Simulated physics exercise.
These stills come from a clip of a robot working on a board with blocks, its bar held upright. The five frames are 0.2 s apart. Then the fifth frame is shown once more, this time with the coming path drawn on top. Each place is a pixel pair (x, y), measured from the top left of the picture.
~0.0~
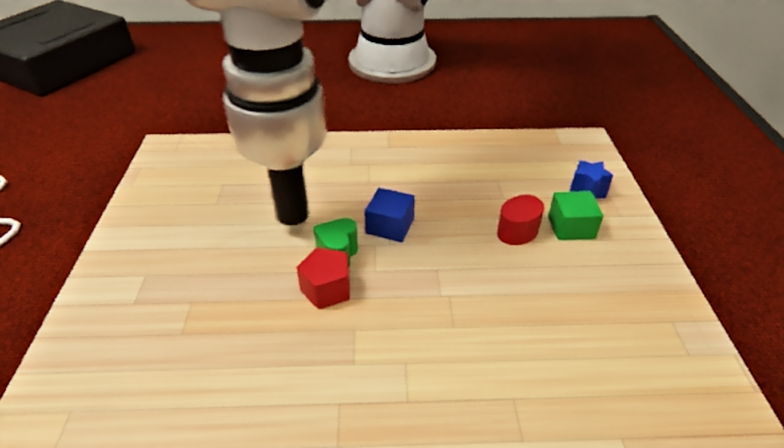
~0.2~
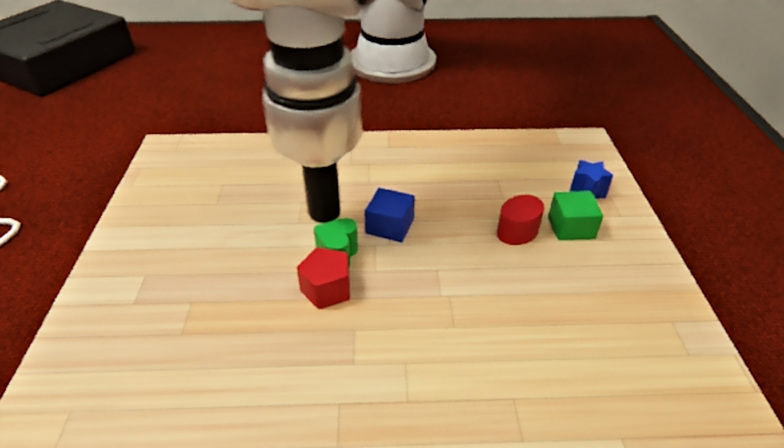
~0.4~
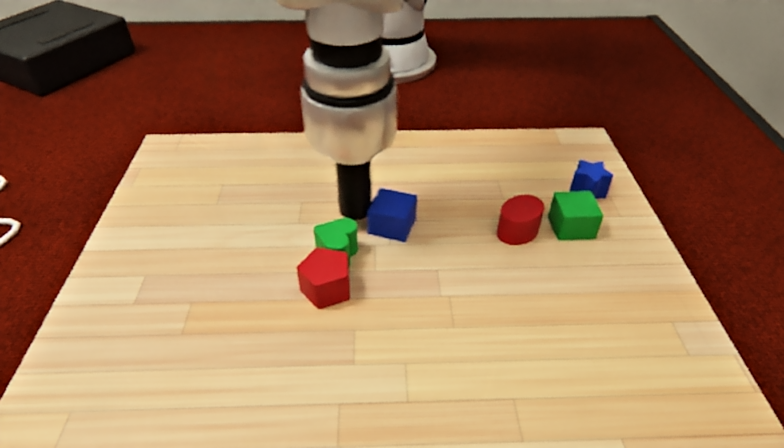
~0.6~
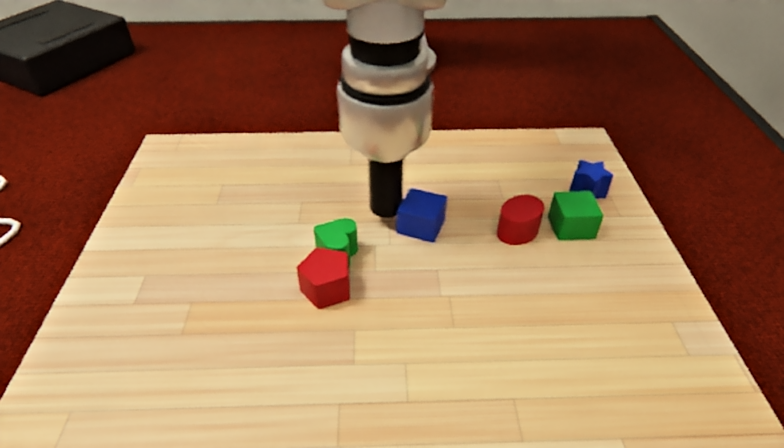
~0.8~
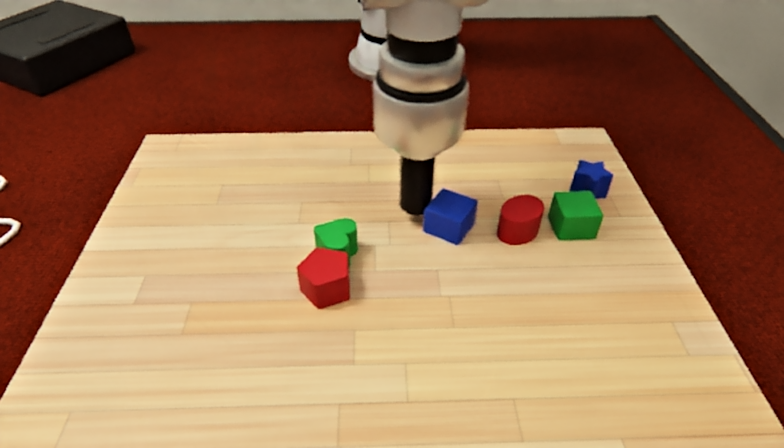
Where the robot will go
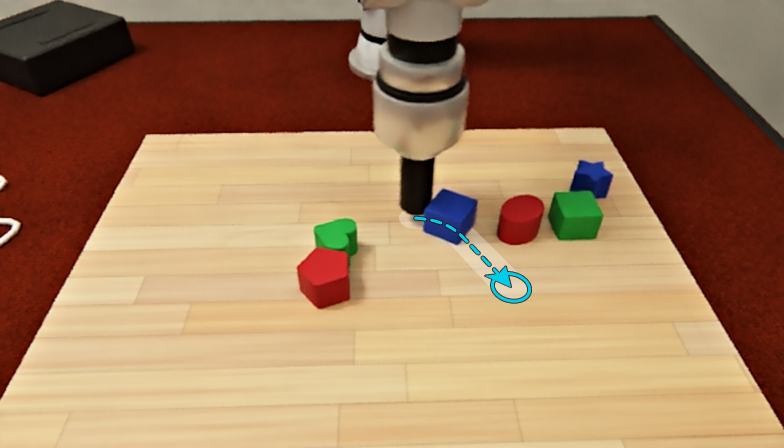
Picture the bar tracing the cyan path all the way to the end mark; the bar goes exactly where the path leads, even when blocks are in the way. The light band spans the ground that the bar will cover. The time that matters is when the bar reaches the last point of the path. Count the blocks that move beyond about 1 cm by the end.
Answer: 3+.
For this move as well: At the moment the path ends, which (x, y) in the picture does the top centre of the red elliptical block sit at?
In the picture, it is at (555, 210).
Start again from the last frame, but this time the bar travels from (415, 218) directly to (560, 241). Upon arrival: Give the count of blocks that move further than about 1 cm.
I'm going with three or more.
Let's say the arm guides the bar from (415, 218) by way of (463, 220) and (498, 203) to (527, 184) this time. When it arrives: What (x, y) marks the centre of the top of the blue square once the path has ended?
It will end up at (502, 215).
Path on the board, from (415, 218) over (455, 230) and (482, 257) to (511, 287).
On the path given first. One third of the way, bar at (456, 218); blue square at (495, 213), turned 20° anticlockwise; red elliptical block at (538, 209).
Two thirds of the way, bar at (484, 245); blue square at (526, 230), turned 55° anticlockwise; red elliptical block at (554, 210), turned 30° anticlockwise; green square at (590, 201).
At the end, bar at (514, 275); green heart-shaped block in place; blue square at (529, 232), turned 60° anticlockwise; red elliptical block at (555, 210), turned 35° anticlockwise; green square at (590, 201).
